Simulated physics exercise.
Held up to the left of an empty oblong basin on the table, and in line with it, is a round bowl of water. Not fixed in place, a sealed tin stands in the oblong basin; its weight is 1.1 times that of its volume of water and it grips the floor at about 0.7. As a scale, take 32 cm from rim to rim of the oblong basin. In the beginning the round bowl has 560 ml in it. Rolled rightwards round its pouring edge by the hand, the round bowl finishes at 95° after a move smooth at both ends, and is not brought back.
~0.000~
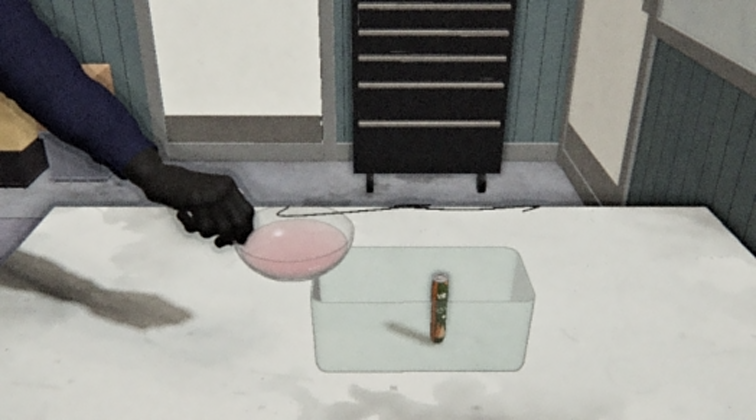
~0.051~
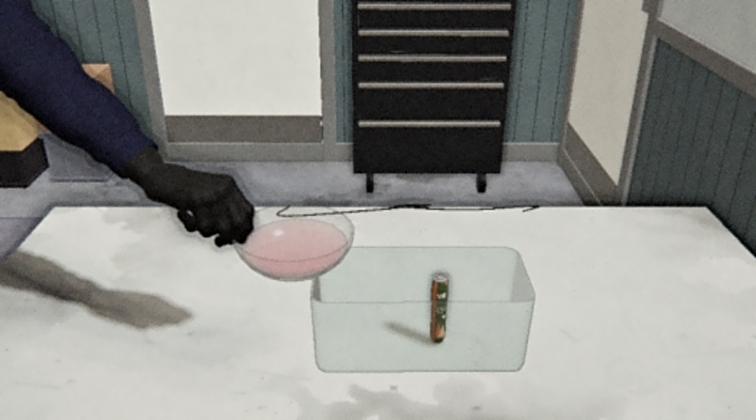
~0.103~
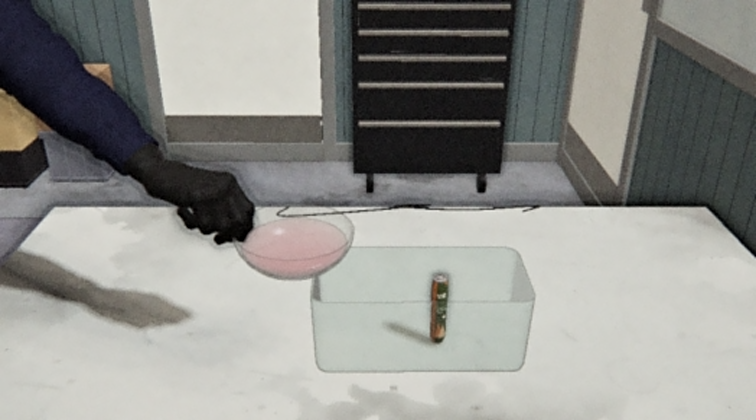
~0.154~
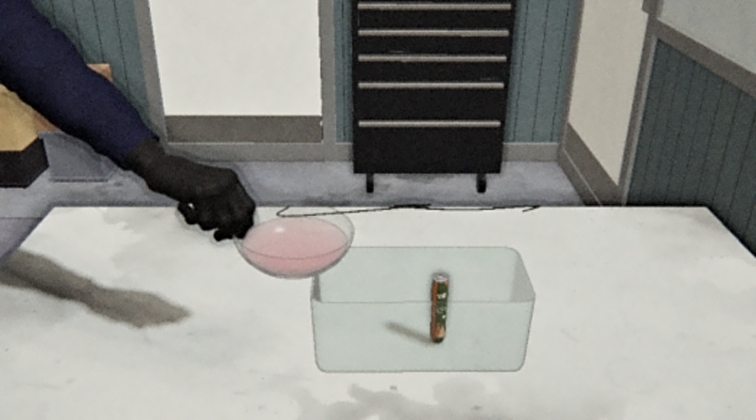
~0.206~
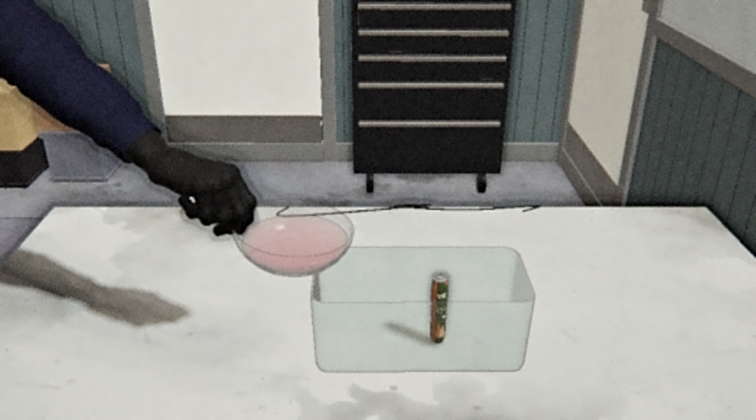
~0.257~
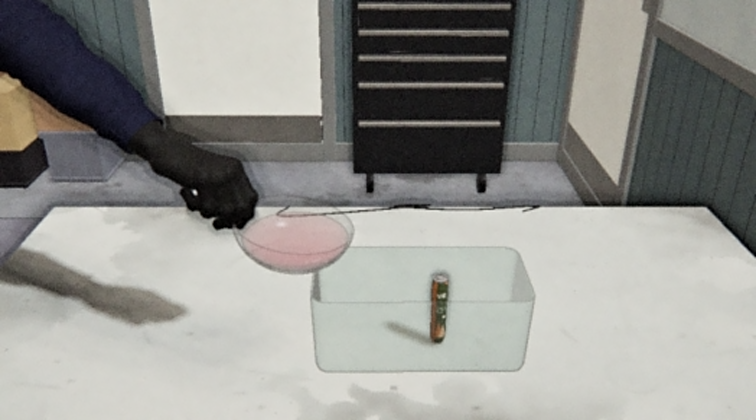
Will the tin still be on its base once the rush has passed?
Yes, it is still upright.
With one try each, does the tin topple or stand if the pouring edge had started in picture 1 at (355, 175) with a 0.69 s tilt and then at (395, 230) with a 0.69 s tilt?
Try 1: Still standing; try 2: Still standing.
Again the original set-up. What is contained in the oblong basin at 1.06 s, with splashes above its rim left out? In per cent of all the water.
Looks like about 90 % of the whole amount.
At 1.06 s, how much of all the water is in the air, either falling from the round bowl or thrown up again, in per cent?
8 per cent or so.
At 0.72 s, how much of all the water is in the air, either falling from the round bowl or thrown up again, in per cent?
Roughly 34 percent.
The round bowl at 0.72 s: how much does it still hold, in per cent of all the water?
Near 48 in a hundred.
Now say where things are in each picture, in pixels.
In the first frame, tilt 0°; pouring edge (354, 232); surface from (241, 241) to (349, 241); the oblong basin's rim runs from (314, 275) to (526, 274); the tin's top is at (440, 281).
In the second frame, tilt 0°; pouring edge (354, 232); surface from (241, 241) to (349, 241).
In the third frame, tilt 1°; pouring edge (354, 232); surface from (241, 240) to (349, 240).
In the fourth frame, tilt 3°; pouring edge (354, 232); surface from (241, 238) to (349, 239).
In the fifth frame, tilt 6°; pouring edge (353, 232); surface from (241, 235) to (349, 237).
In the sixth frame, tilt 9°; pouring edge (353, 232); surface from (242, 232) to (349, 235).
By 0.72 s the tilt is 56° and 49 per cent is still to pour; the tin stands where it began.
By 1.06 s the tilt is 87° and 2 per cent is still to pour; the tin stands where it began.
By 1.41 s the tilt is 95° and 0 per cent is still to pour; the tin stands where it began.
By 1.80 s the tilt is 95° and 0 per cent is still to pour; the tin stands where it began.
At rest the tin stands where it began.
